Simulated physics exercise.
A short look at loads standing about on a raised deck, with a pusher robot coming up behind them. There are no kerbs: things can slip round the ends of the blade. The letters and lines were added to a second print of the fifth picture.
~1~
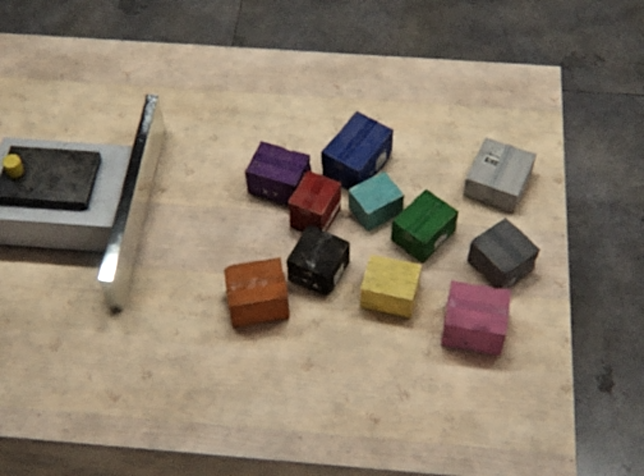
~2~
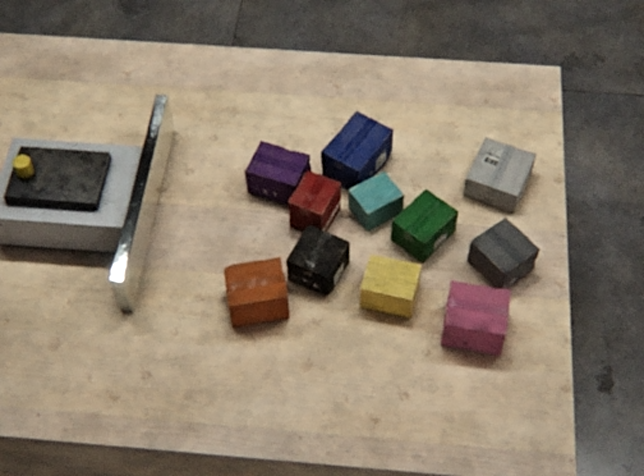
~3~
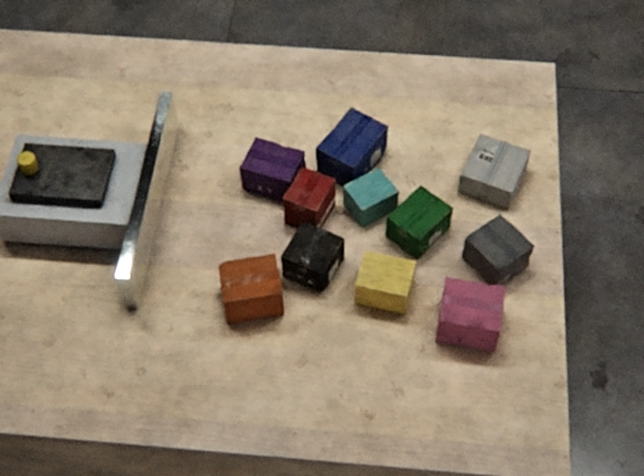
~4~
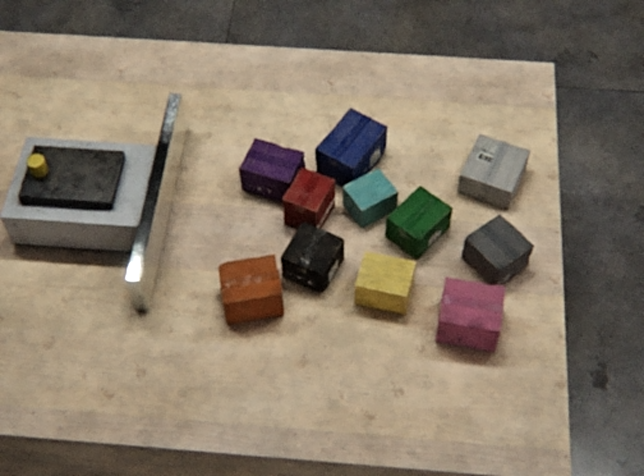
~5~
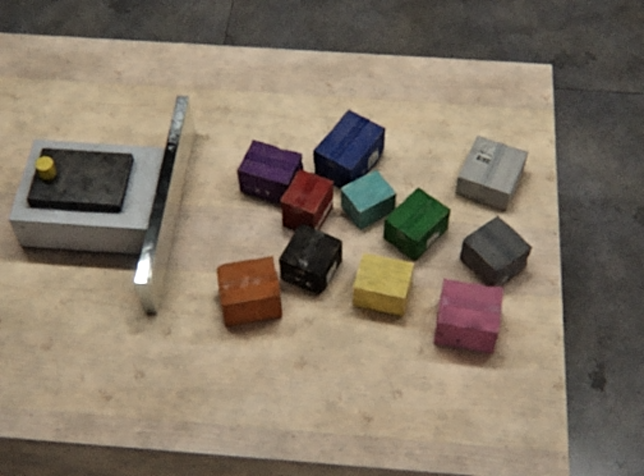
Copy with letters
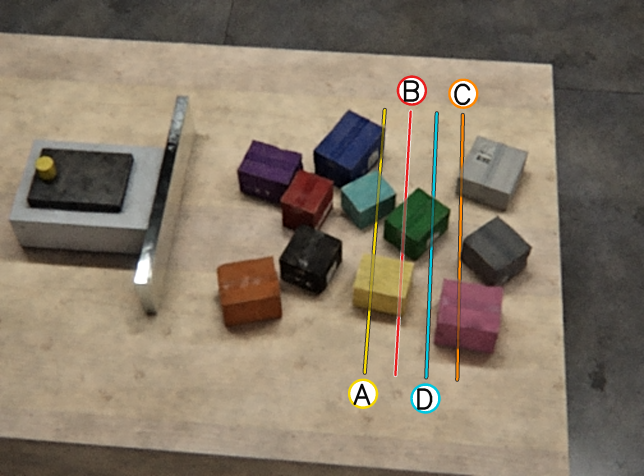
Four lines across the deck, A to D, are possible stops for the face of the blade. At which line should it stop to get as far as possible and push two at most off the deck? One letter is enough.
It can go as far as C.
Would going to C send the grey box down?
Yes.
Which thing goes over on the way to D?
The grey box.
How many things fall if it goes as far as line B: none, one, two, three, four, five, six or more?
The count is none.
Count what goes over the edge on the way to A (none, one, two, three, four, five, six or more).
The count is none.
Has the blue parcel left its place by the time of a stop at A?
Yes.
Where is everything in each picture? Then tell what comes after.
Green parcel (424, 226); grey box (503, 254); turquoise crate (376, 201), in the first picture.
Robot (65, 177); white box (499, 175), in the second picture.
Robot (70, 174); red box (310, 201), in the third picture.
Robot (80, 176); orange box (251, 289), in the fourth picture.
Robot (88, 178); purple parcel (270, 173); black parcel (311, 259); green parcel (417, 224), in the fifth picture.
On the marked copy, A at (376, 230); B at (404, 232); C at (460, 236); D at (432, 234).
Taking C. A third of the way, robot (193, 185); orange box (295, 300); blue parcel (366, 148).
Two thirds of the way, robot (298, 192); grey box (517, 260); pink box (491, 318).
When it is over, robot (381, 198); grey box over the edge; green parcel over the edge; two fallen.
As for the rest, A is within the limit but short; B is within the limit but short; D is within the limit but short.
